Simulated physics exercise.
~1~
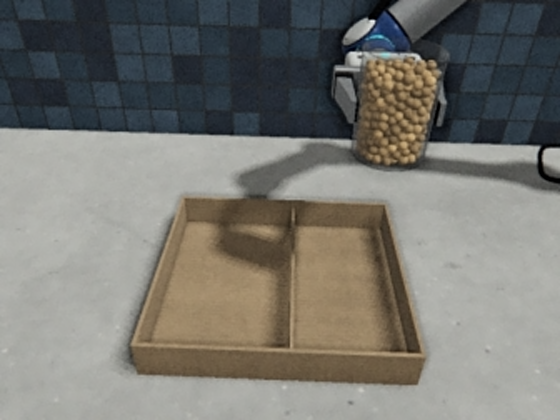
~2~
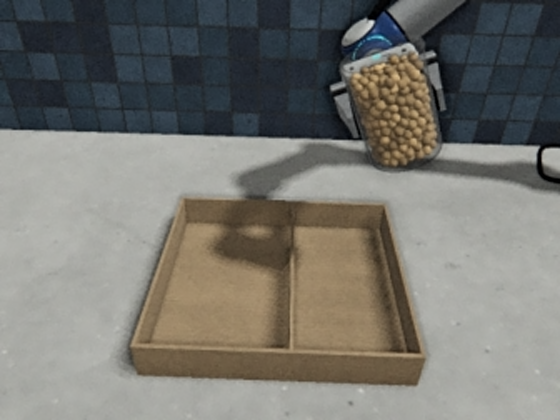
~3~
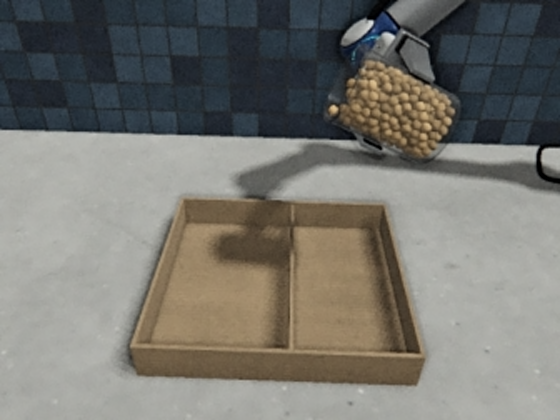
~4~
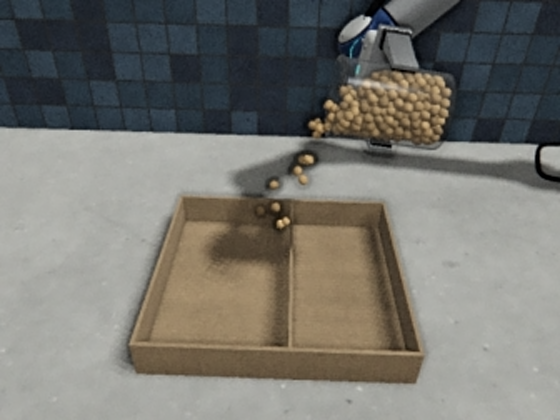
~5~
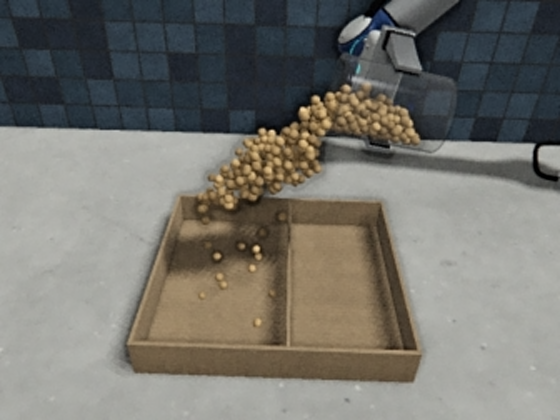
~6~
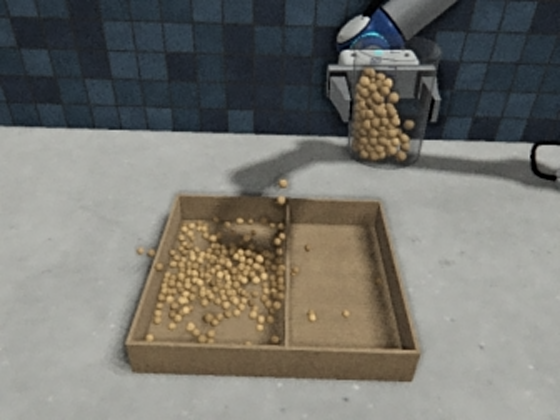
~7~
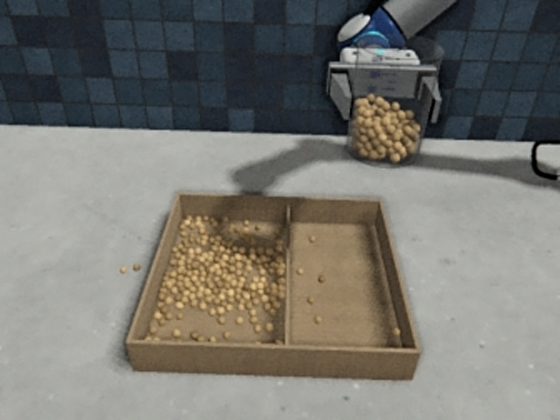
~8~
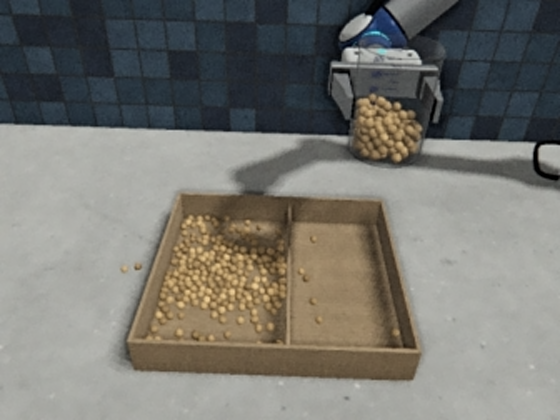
A robotic gripper holds a clear tumbler full of round, tan dried chickpeas above a pale countertop, behind an open brown tray split by a divider. It tips the tumbler to the left until it lies on its side. A few chickpeas dribble from the mouth, then a thick stream pours down into the tray's left section. The gripper swings the tumbler upright again as the last ones drop. Chickpeas end up spread across the left section, with several in the right and a couple on the counter, while the tumbler stays partly filled and still.
